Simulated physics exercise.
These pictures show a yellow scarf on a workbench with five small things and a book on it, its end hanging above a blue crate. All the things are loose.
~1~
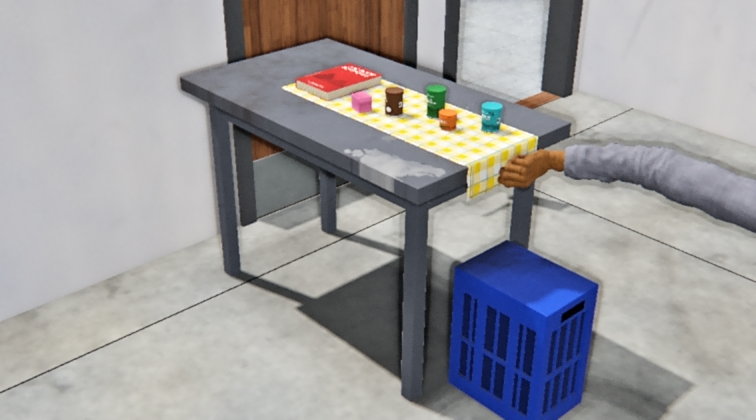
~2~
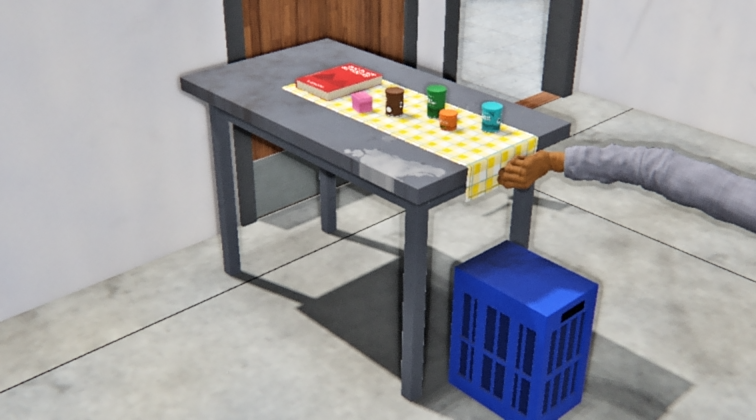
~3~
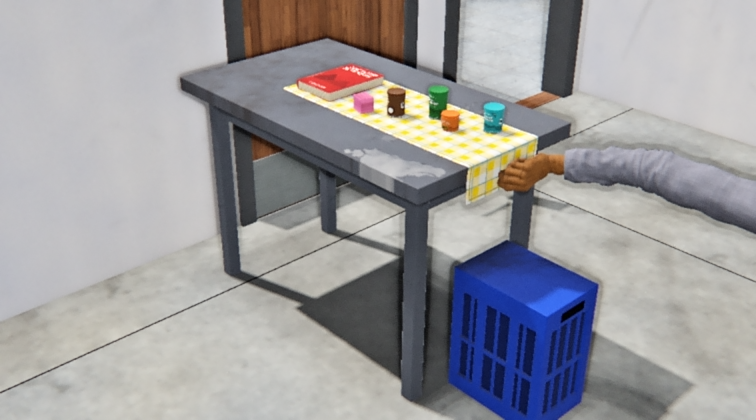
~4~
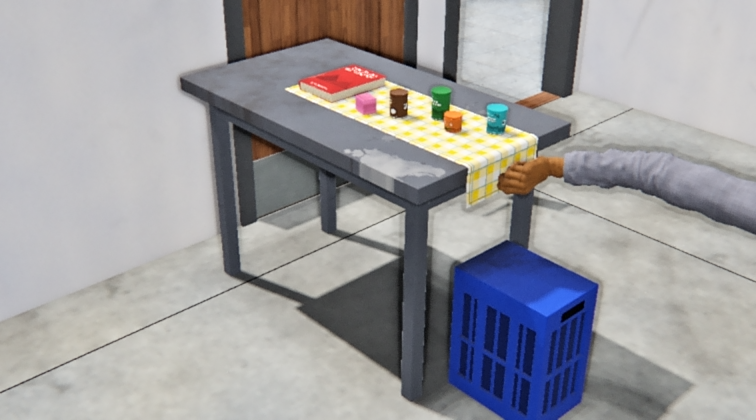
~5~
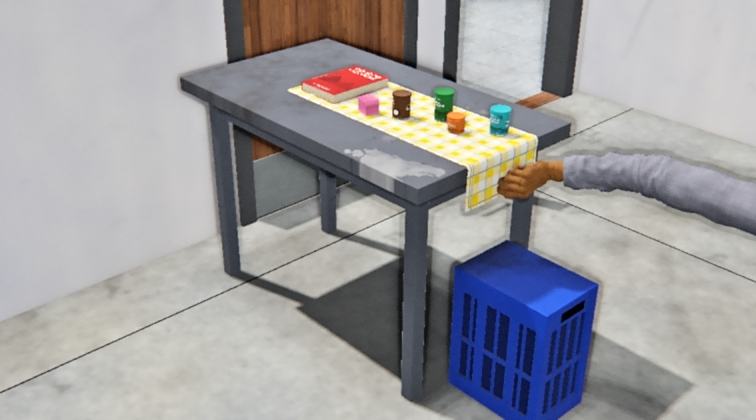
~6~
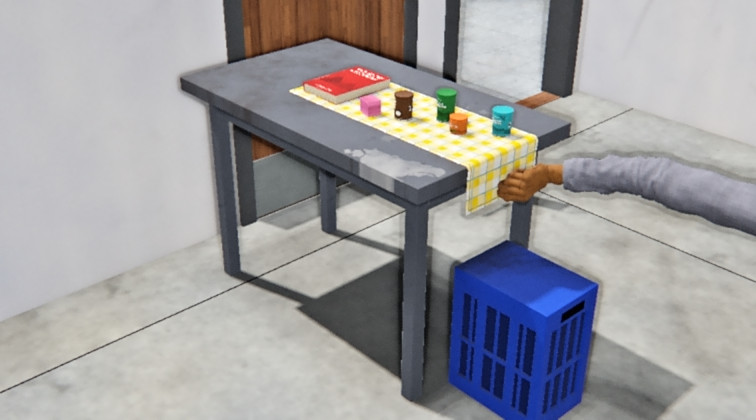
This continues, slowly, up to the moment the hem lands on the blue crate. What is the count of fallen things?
The answer is two.
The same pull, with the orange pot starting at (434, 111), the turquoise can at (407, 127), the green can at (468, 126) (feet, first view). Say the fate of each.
The orange pot remains up, the turquoise can stays on, the green can goes over.
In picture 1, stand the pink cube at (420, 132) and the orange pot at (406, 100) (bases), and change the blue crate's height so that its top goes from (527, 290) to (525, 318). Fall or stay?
The pink cube is carried off; the orange pot stays on.
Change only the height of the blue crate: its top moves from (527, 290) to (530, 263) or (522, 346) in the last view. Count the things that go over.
The count: 1 and 4.
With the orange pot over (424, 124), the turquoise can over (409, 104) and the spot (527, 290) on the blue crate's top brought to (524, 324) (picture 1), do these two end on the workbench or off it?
The orange pot comes down; the turquoise can survives.
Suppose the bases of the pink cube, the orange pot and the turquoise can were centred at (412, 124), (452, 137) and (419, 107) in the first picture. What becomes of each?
The pink cube stays on; the orange pot is carried off; the turquoise can does not fall.
Early on, hem near (499, 226); all still up.
Midway, hem on the crate; turquoise can and orange pot gone.
Finally, hem on the crate; turquoise can and orange pot gone. Over the edge go two.
